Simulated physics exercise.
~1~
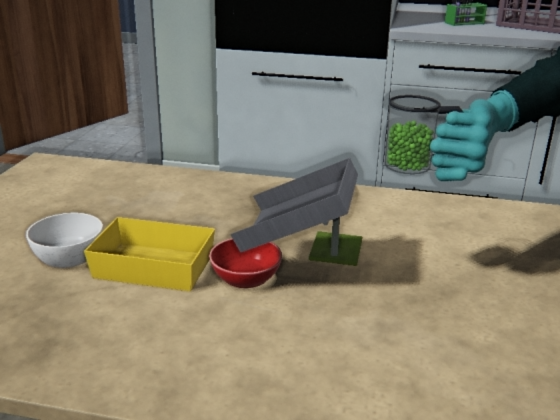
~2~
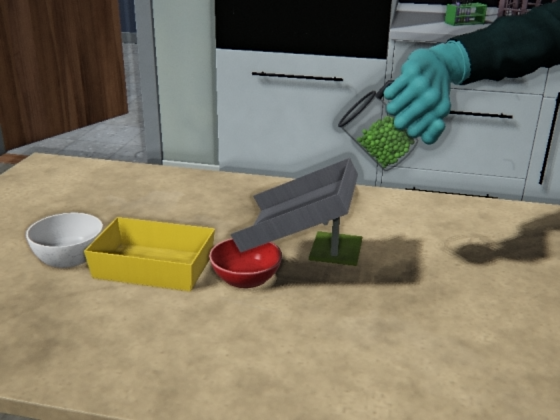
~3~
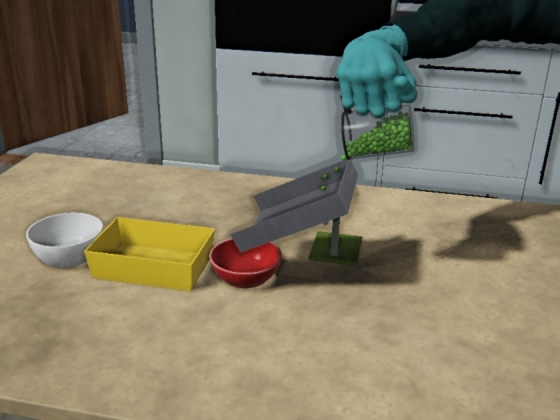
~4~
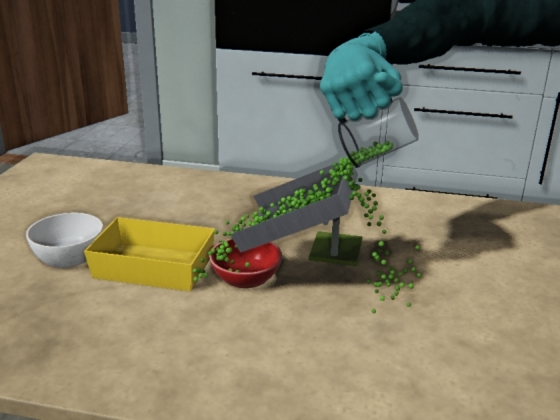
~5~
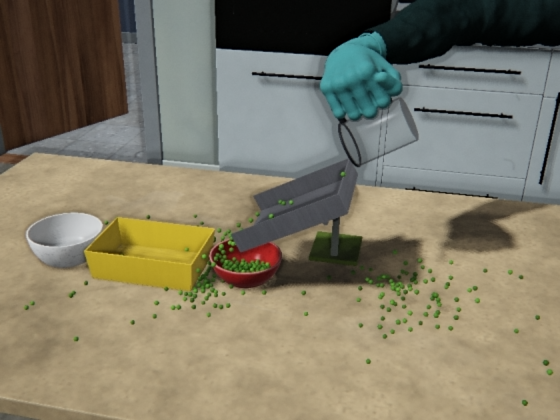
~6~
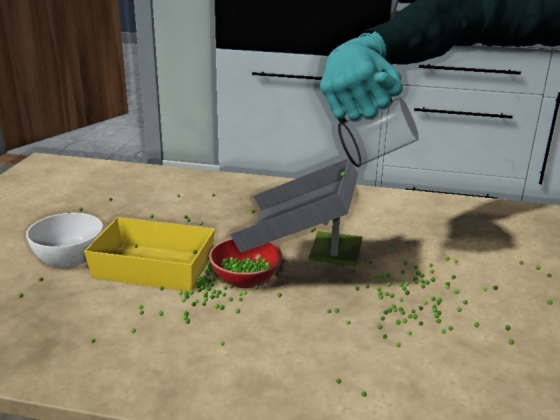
A teal-gloved hand tipped a clear cup of green peas over a sloping grey chute, and they poured down towards a red bowl; some landed in it, but most ended up scattered across the table, with a few in the yellow tin.
